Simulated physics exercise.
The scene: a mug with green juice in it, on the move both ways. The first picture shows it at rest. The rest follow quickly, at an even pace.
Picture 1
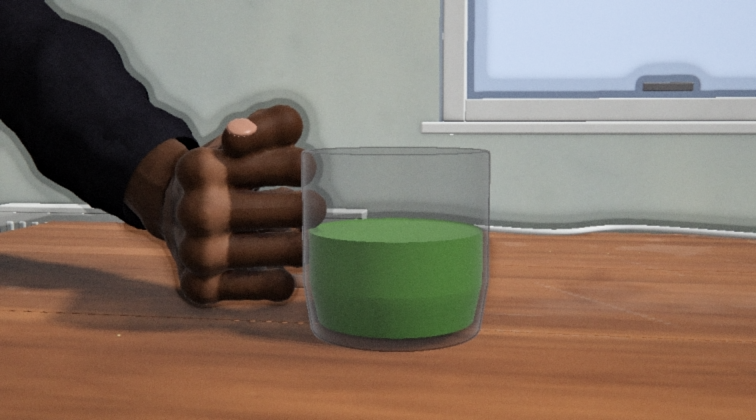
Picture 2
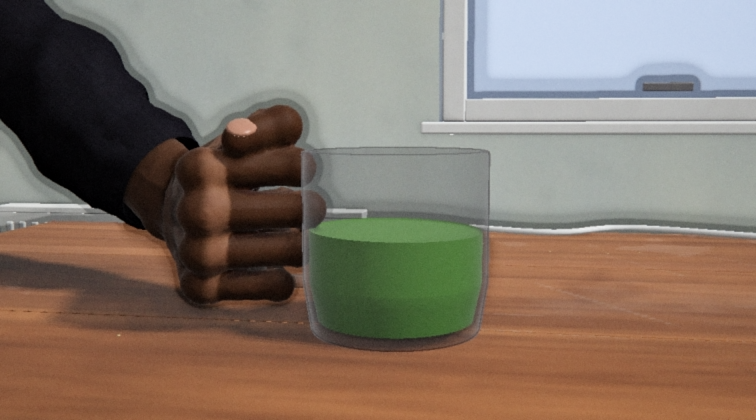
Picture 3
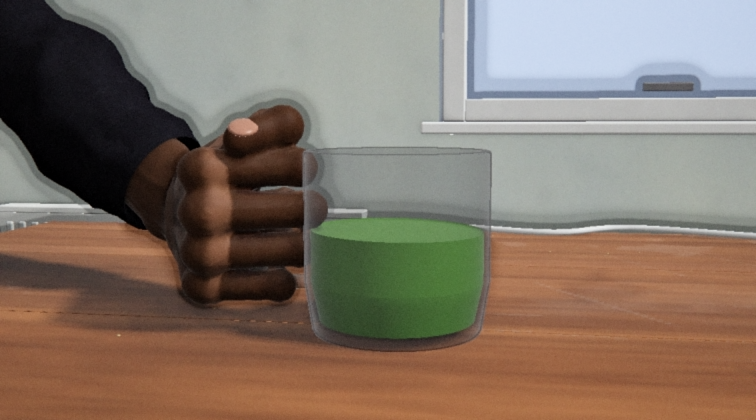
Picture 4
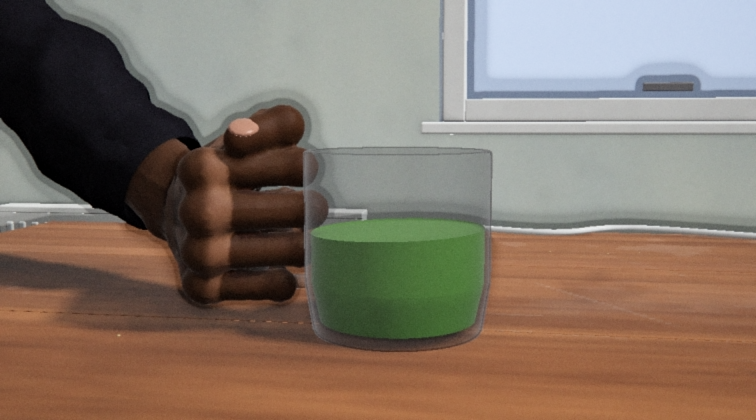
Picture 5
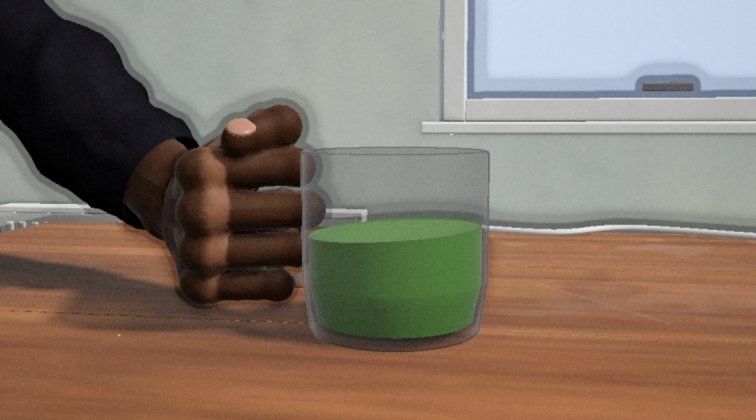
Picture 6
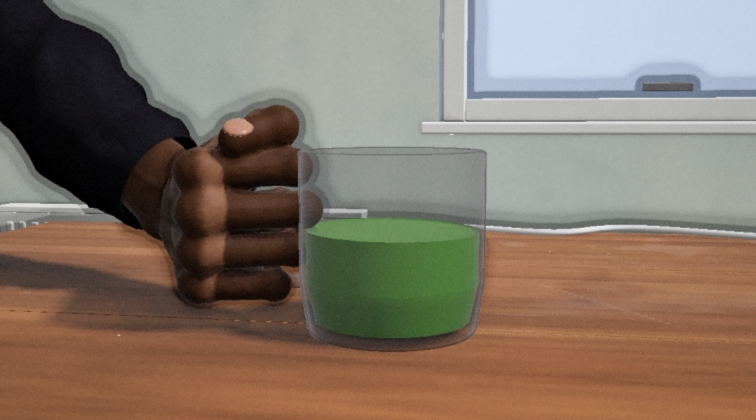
On a wooden table near a window, a hand beside a clear mug half full of green juice barely moved as the mug shifted slightly right, then back left, the juice tilting a little.
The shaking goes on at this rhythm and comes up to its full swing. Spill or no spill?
The mug keeps it all in.
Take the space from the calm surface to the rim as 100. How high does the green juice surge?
Some 40 per cent.
A moment on, the highest wave so far stays far below the rim.
Further on, the highest wave so far climbs under half way to the rim.
When it is over, the highest wave so far climbs under half way to the rim; nothing has left it.
